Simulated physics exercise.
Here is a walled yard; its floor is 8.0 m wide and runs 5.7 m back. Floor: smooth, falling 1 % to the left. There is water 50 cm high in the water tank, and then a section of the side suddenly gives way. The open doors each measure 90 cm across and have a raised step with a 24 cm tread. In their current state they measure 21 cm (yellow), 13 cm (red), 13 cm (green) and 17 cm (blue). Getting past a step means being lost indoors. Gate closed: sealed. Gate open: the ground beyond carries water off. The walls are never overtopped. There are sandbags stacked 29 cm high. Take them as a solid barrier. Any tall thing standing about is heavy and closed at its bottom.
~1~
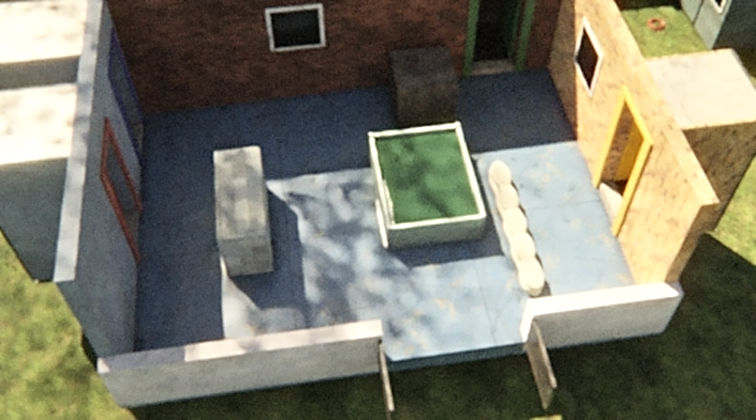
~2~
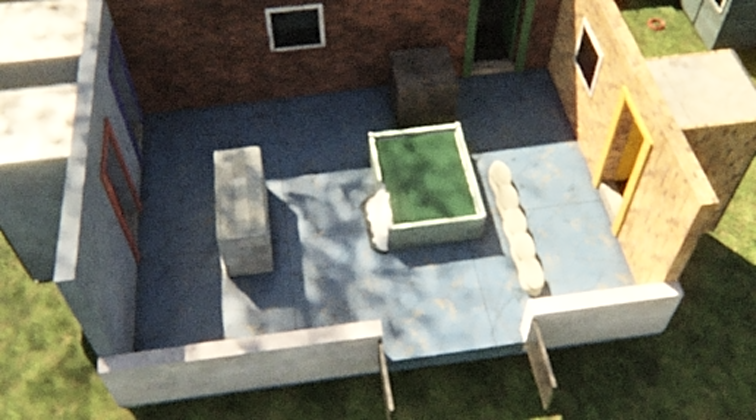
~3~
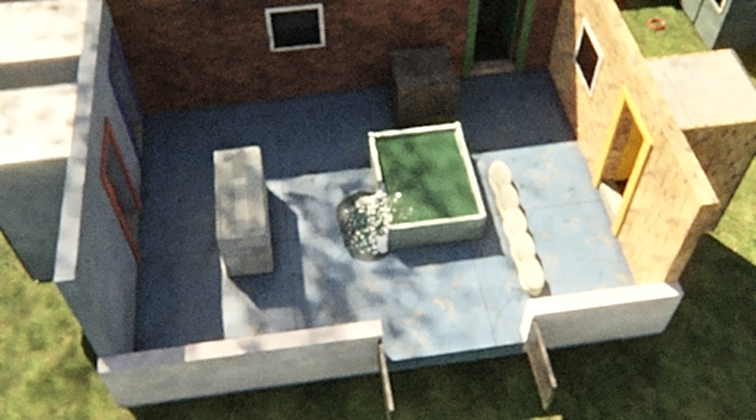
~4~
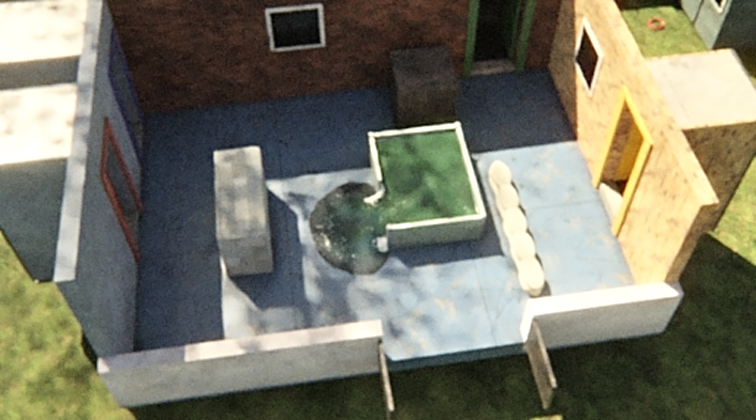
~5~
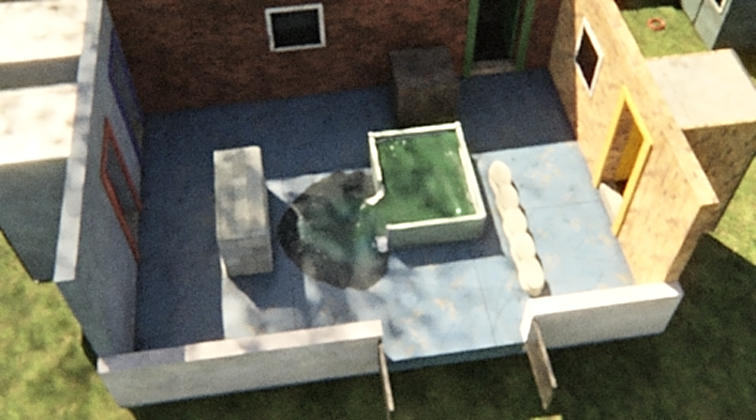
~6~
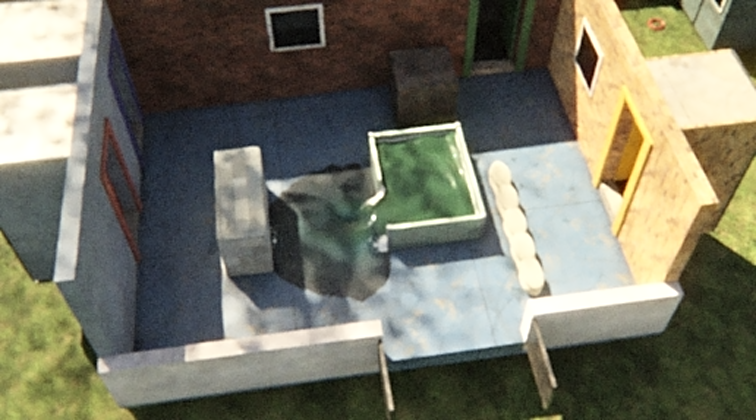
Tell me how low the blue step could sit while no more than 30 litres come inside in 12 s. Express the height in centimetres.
At least 6 cm or so.
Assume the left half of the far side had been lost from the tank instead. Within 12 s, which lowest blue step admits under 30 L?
A minimum of about 12.0 cm.
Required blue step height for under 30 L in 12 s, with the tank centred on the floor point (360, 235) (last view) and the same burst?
It must be around 8.5 cm tall.
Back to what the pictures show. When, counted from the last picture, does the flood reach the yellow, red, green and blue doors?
Yellow not within the 12 s, red 3.0 s, green 4.5 s, blue 3.2 s.
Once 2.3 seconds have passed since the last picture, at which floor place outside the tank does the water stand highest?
About (133, 382).
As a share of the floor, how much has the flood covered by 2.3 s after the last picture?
Approximately 30 % of the floor.
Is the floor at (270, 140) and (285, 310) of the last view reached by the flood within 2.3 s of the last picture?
First soaked, then soaked.
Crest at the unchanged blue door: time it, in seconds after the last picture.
At roughly 5.0 s.
Then, 0.7 s after the last picture water covers 15 % of the floor, deepest (30 cm) near (279, 245); it has not reached the blue door.
Then, 2.3 s after the last picture water covers 30 % of the floor, deepest (26 cm) near (133, 382); it has not reached the blue door.
Then, 11.3 s after the last picture water covers 70 % of the floor, deepest (10 cm) near (144, 117); 8 cm at the blue door, 0 litres in over its 17 cm step.
At the blue door as built, the water peaked near 10 cm, 5.1 s after the last picture.
Run again over the same 12 s with other heights there, 45 litres in over 5 cm, 14 litres over 7 cm. The limit of 30 litres is kept from about 6 cm up.
